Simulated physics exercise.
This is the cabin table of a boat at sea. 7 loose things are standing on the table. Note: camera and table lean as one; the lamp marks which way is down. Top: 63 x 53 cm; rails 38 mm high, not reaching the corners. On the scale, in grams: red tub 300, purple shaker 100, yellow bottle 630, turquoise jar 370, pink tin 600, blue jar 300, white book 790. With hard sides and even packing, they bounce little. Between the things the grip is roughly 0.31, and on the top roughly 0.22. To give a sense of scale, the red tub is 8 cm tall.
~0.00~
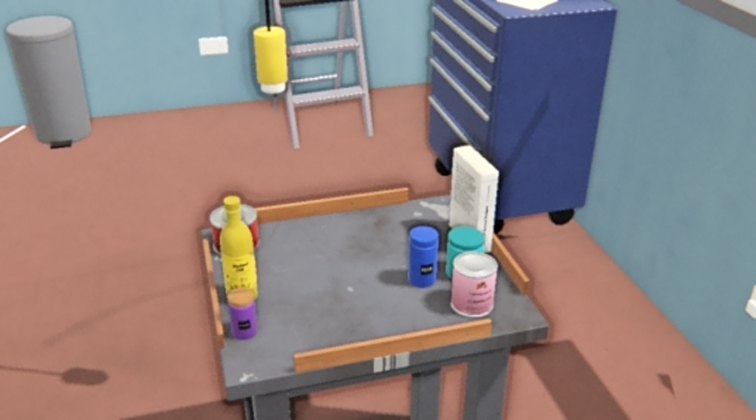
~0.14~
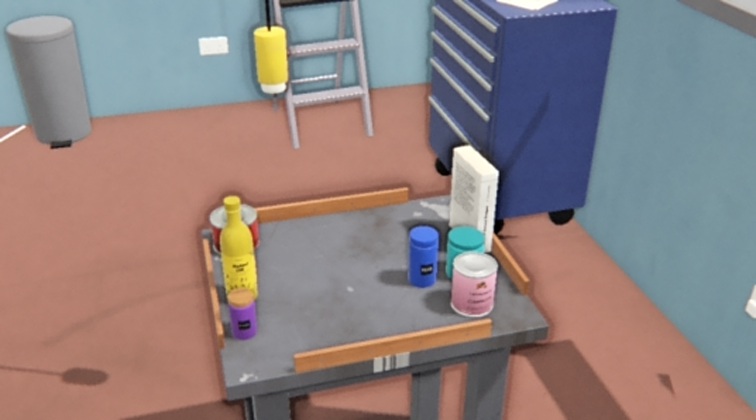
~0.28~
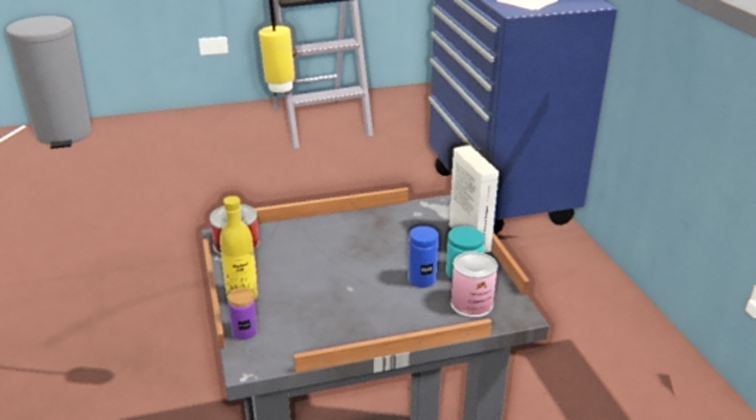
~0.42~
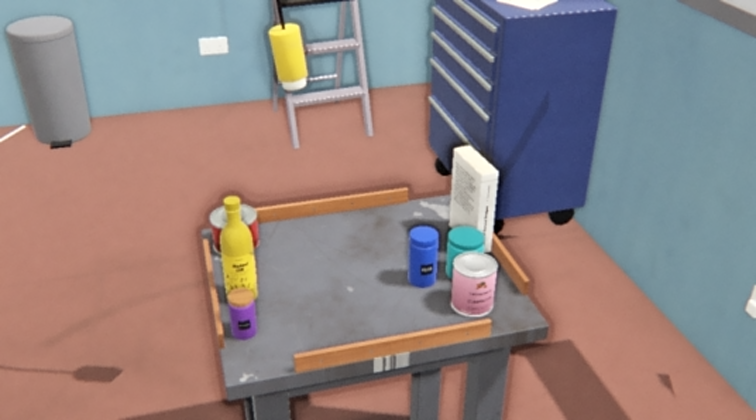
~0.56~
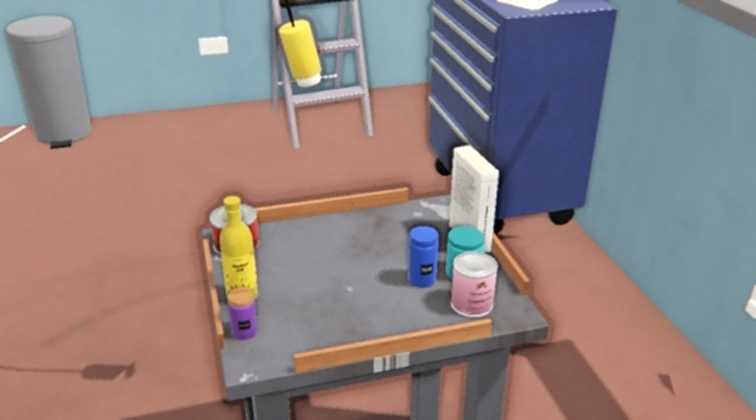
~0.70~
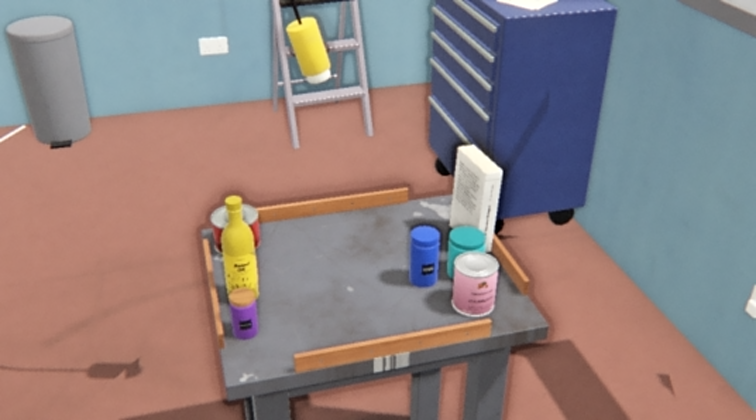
We see a grey table holding a yellow bottle, a white book, jars, tins and a purple shaker, all staying almost still, while a hanging yellow cylinder behind them hangs straight, then swings gradually to the right.
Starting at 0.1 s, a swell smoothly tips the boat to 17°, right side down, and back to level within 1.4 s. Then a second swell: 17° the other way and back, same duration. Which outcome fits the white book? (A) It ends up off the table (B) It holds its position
The answer is A.
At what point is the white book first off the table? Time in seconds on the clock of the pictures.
Answer: About 0.9 s.
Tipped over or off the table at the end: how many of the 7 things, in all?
My answer is 1.
After 1.00 s, boat heeled 14°, right side down; white book now off the table; yellow bottle moved 5 cm; purple shaker moved 5 cm.
After 1.20 s, boat heeled 7°, right side down; yellow bottle moved 10 cm; purple shaker moved 10 cm; red tub moved 10 cm.
After 1.50 s, boat level; yellow bottle moved 11 cm; purple shaker moved 11 cm; red tub moved 11 cm.
After 2.50 s, boat heeled 10°, left side down; purple shaker moved 3 cm; yellow bottle moved 3 cm; red tub moved 3 cm.
In the end (3.4 s), off the table, white book; the other 6 under 5 cm from the start.
